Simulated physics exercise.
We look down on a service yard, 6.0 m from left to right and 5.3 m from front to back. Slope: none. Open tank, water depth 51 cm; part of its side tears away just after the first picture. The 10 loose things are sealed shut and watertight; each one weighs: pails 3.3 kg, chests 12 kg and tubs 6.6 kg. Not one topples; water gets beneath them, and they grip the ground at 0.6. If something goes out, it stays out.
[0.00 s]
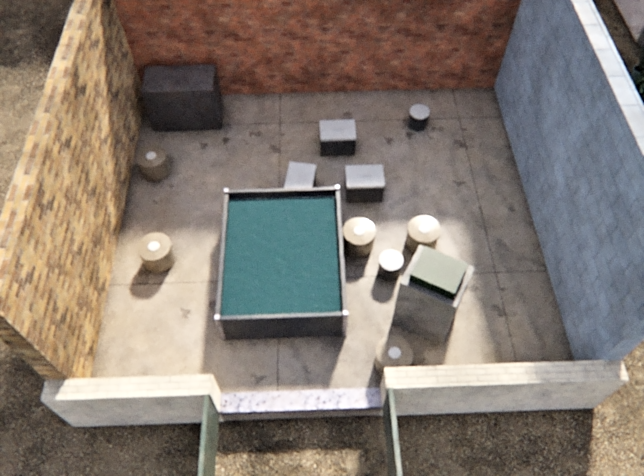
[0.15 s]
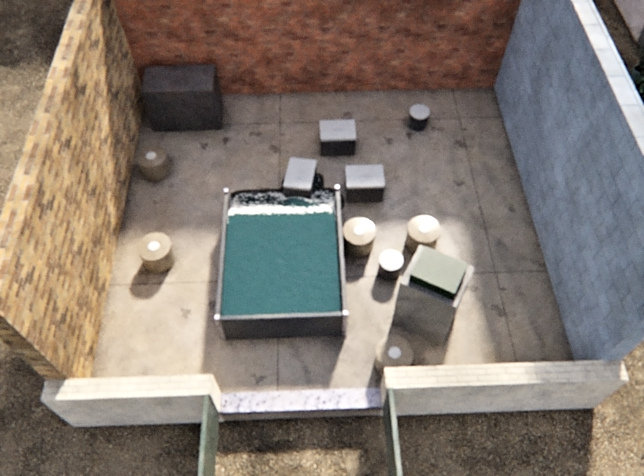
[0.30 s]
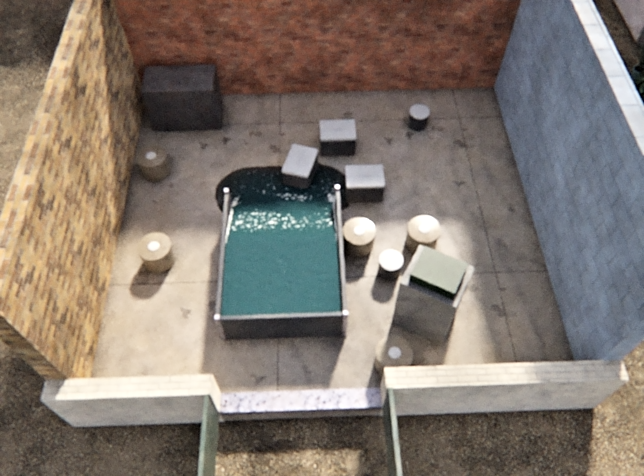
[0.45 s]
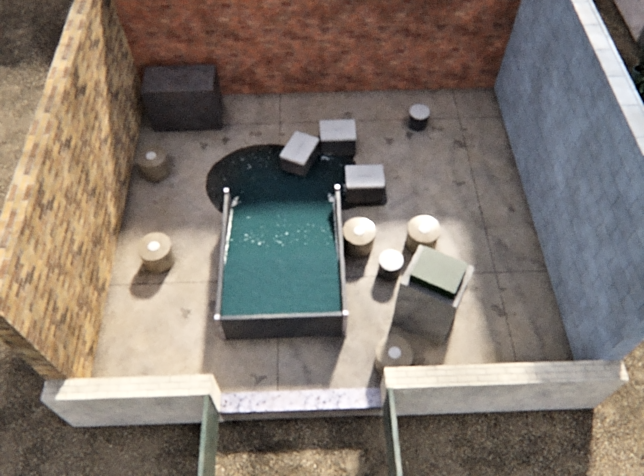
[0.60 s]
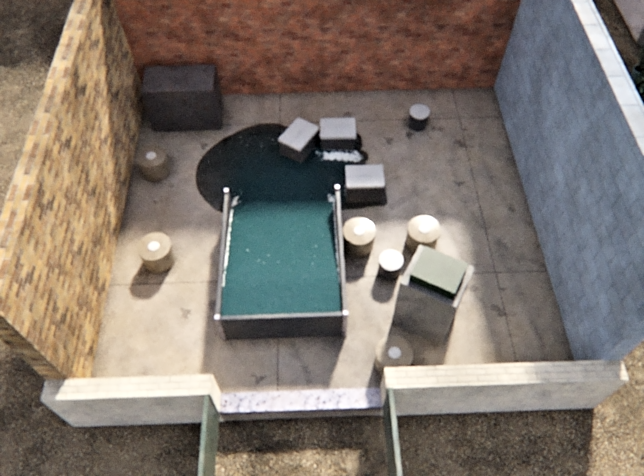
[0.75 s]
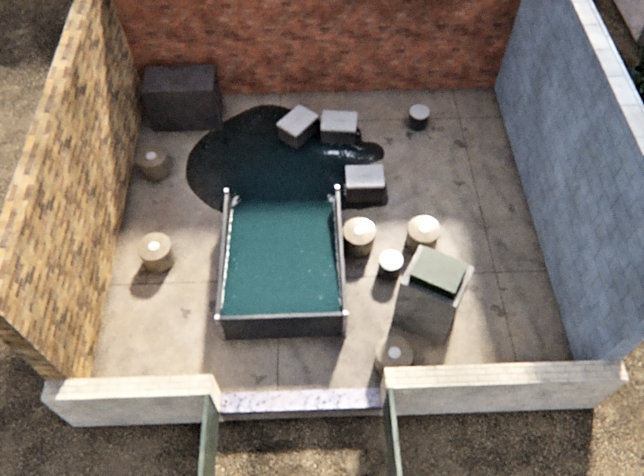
A tank of green water opened along its far side, and the water spread in a dark pool across the yard floor, pushing one gray box back toward the brick wall and slightly shifting another.
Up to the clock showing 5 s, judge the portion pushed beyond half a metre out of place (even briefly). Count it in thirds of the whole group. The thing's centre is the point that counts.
The count will reach a third but not two thirds.
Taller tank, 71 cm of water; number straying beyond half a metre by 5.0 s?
With that change, 5 of them.
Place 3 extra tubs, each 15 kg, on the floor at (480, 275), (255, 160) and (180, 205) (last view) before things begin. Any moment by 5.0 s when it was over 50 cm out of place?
First stays inside, second goes beyond, third stays inside.
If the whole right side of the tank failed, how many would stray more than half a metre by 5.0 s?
Count: 5.
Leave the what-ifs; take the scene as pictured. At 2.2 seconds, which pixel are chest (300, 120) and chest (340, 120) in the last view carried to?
Somewhere about (269, 72) and (405, 79).
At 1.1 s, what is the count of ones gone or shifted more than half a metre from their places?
2.
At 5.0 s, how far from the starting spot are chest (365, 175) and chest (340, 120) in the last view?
In turn: 0 cm, 300 cm.
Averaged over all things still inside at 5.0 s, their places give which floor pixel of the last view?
Close to pixel (349, 239).
After 1.1 s 2 of 10 are over 50 cm from their spots; 0 afloat.
After 2.2 s 2 of 10 are over 50 cm from their spots; 2 afloat.
After 3.5 s 3 of 10 are over 50 cm from their spots; 2 afloat.
After 5.0 s 5 of 10 are over 50 cm from their spots, and 5 have been at some point; 1 afloat.
